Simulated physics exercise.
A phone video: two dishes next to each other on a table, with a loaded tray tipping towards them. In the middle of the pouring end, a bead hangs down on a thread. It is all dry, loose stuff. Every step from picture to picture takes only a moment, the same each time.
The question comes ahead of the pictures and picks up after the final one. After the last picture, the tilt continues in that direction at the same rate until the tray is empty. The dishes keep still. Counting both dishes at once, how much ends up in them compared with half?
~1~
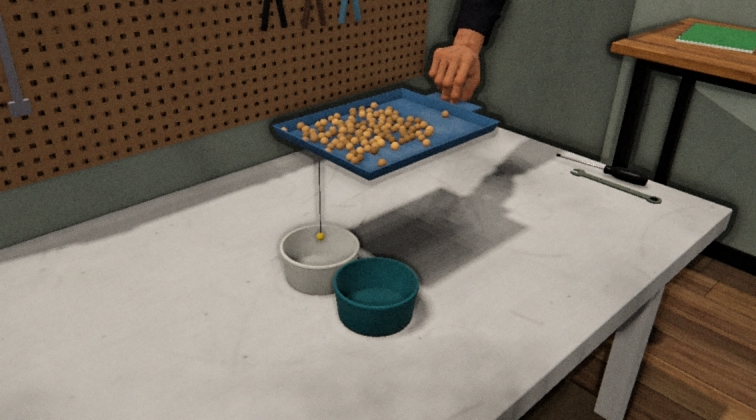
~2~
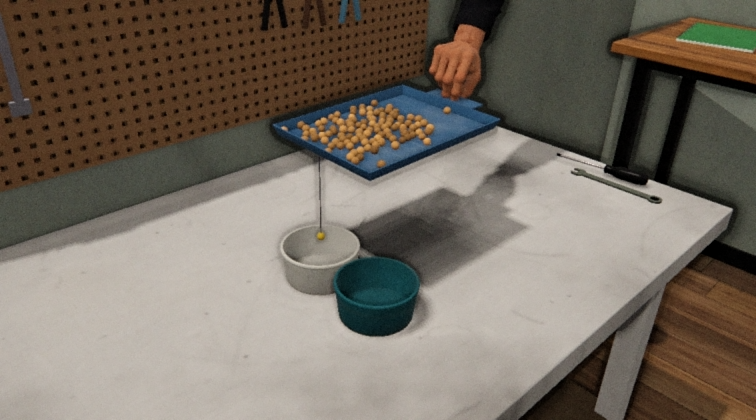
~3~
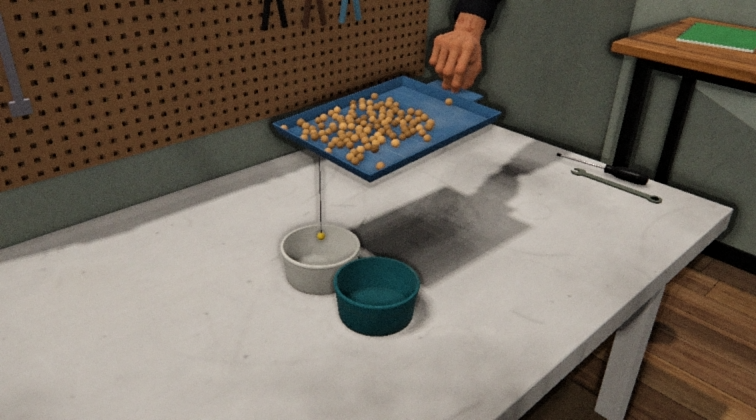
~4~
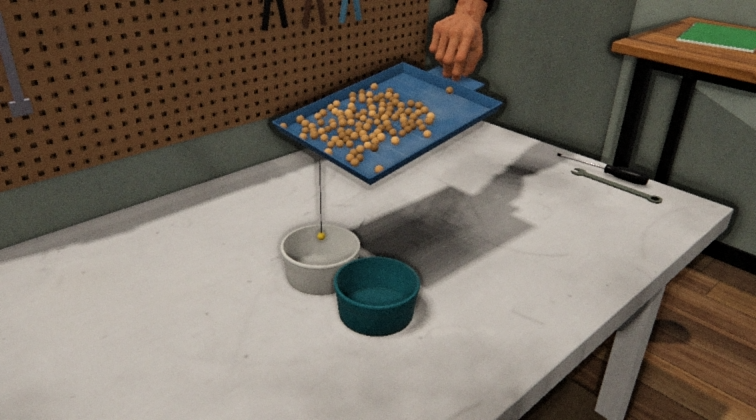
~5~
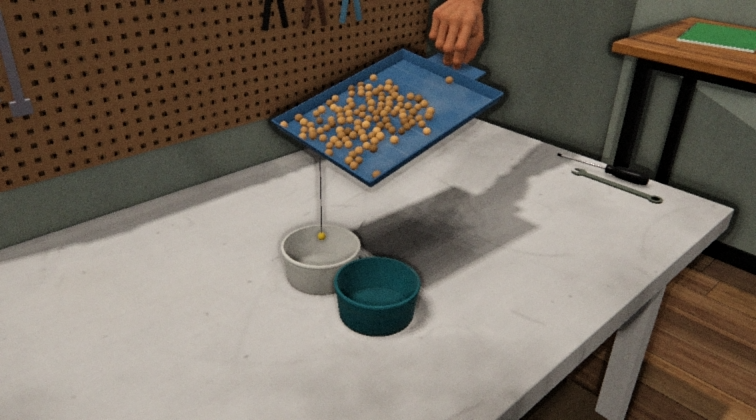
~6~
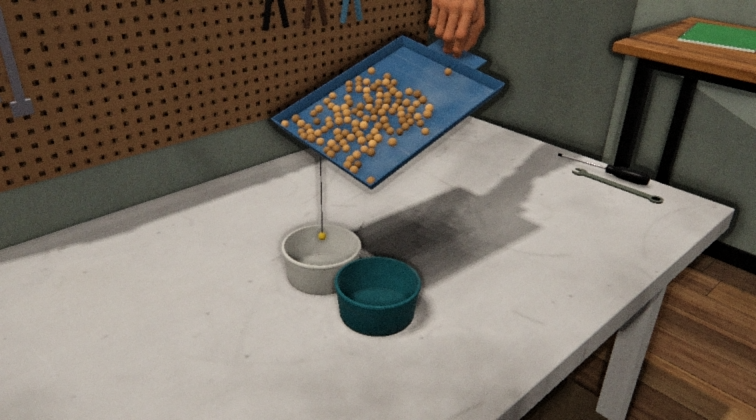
Most likely the spill will be the lesser part.
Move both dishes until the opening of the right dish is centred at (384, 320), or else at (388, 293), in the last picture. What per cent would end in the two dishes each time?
Around 70 and then 80 per cent.
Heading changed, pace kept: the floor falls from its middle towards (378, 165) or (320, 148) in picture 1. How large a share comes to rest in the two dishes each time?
I'd say some 90 in a hundred at first, then 20 in a hundred.
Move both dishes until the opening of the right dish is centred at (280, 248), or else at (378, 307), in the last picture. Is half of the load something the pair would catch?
Catch, run one: Below the halfway mark; run two: Past the halfway mark.
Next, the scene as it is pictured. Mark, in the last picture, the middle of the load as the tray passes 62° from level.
I'd put it at about (354, 189).
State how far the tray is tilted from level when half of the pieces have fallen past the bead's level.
It's turned some 75 degrees by then.
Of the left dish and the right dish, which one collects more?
It's the rightmost dish that ends with more.
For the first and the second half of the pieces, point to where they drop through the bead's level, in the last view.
The leading part at (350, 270), the rest of it at (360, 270).
Soon, tray tipped steeply; about half on the tray; about a quarter in the right dish; a small part outside both; about a quarter in the air.
A while on, tray tipped right over; a stray few on the tray; about two thirds in the right dish; a stray few in the left dish; about a quarter outside both; a stray few in the air.
Towards the end, tray tipped past a quarter turn; about two thirds in the right dish; a stray few in the left dish; about a quarter outside both.
Finally, tray tipped past a quarter turn; about two thirds in the right dish; a stray few in the left dish; about a quarter outside both.
